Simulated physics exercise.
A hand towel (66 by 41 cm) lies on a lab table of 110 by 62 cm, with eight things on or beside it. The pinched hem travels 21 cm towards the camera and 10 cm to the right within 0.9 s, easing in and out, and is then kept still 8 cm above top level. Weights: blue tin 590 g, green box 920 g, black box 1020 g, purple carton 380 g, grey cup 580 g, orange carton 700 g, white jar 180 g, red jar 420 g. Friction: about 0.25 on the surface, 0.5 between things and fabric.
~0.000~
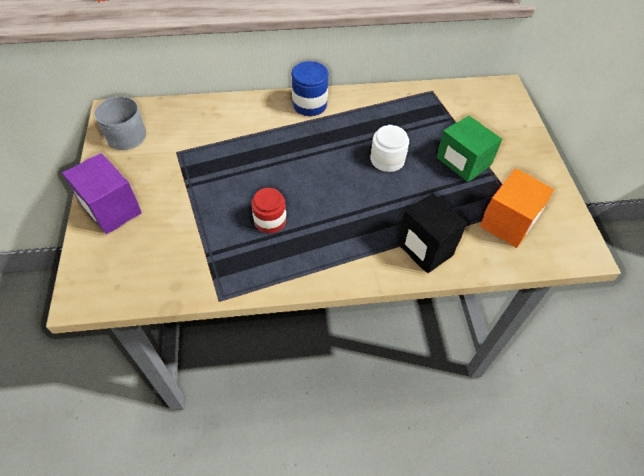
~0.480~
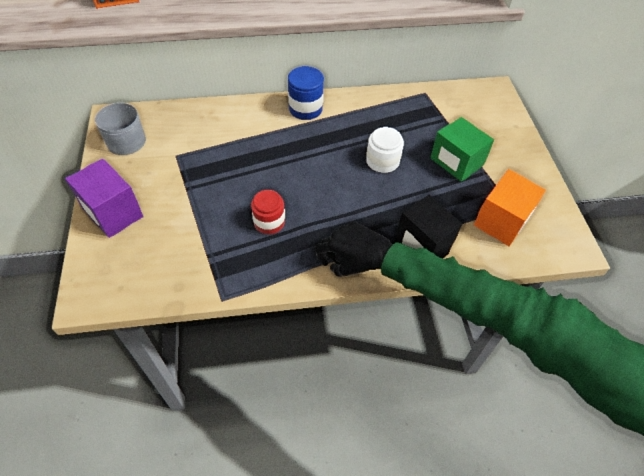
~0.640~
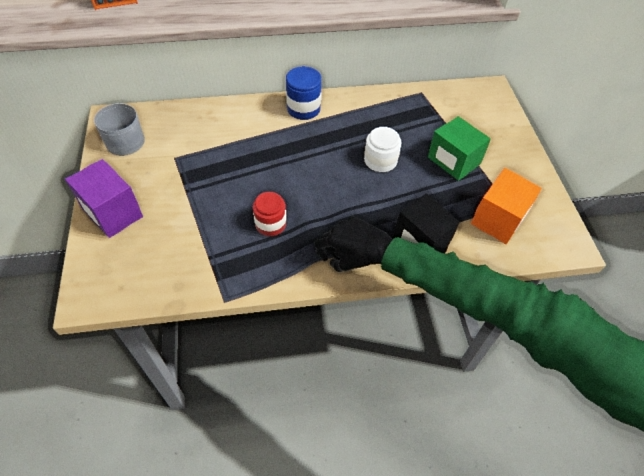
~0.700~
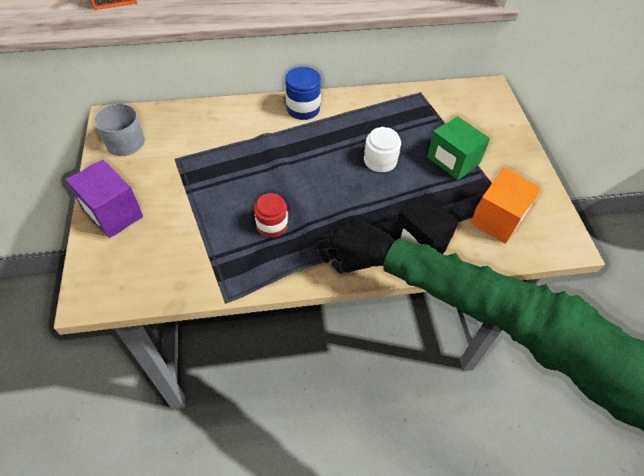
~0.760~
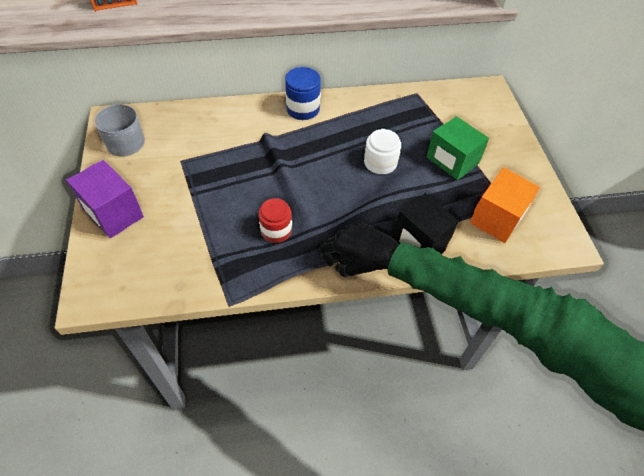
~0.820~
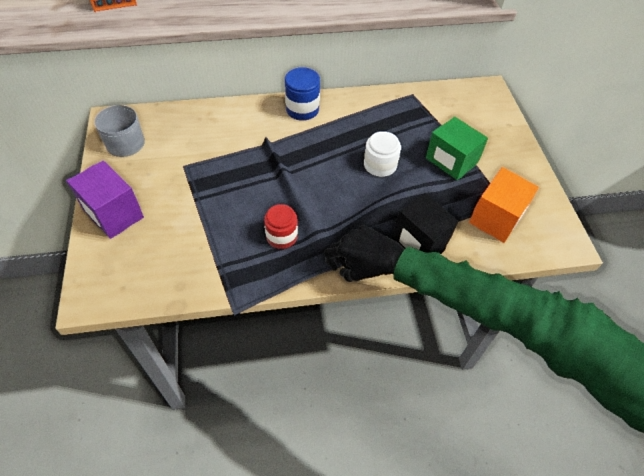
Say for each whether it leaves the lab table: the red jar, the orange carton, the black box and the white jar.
The red jar goes over the edge, the orange carton keeps to the top, the black box drops off, the white jar remains up there.
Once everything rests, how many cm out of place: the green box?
Green box 15 cm.
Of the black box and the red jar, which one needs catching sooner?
The red one.
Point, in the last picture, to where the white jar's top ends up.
Near (355, 217).
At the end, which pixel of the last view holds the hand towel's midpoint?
Near (342, 271).
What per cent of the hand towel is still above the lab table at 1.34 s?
Some 70 per cent of it.
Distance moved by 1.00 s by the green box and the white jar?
Green box 2 cm, white jar 6 cm.
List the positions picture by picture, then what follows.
Red jar (268, 198); orange carton (524, 193); black box (436, 216); white jar (392, 136); hand towel corners (219, 302) (176, 152) (433, 91), in the first picture.
Hand towel corners (222, 302) (175, 156); grip (328, 263), in the second picture.
Red jar (269, 202); hand towel corners (224, 303) (174, 158); grip (328, 259), in the third picture.
Red jar (270, 204); hand towel corners (225, 304) (175, 159); grip (329, 260), in the fourth picture.
White jar (385, 139); red jar (275, 209); hand towel corners (229, 307) (180, 161); grip (333, 263), in the fifth picture.
Red jar (280, 215); orange carton (510, 191); black box (429, 215); white jar (384, 142); hand towel corners (234, 315) (183, 166) (413, 94); grip (337, 268), in the sixth picture.
After 1.0 s, 95 % of the hand towel is still over the top; red jar 12 cm off its start, white jar 5 cm off its start, black box 1 cm off its start.
After 1.2 s, 90 % of the hand towel is still over the top; red jar 20 cm off its start, white jar 11 cm off its start, black box 5 cm off its start.
After 1.3 s, 70 % of the hand towel is still over the top; red jar on its side, 29 cm off its start at (332, 340), white jar 18 cm off its start at (366, 194), black box 8 cm off its start at (452, 244).
After 1.5 s, 60 % of the hand towel is still over the top; red jar over the edge, white jar 23 cm off its start, black box on its side, 14 cm off its start.
After 3.1 s, 60 % of the hand towel is still over the top; red jar over the edge, black box over the edge, white jar 24 cm off its start at (355, 217), orange carton 3 cm off its start at (499, 197).
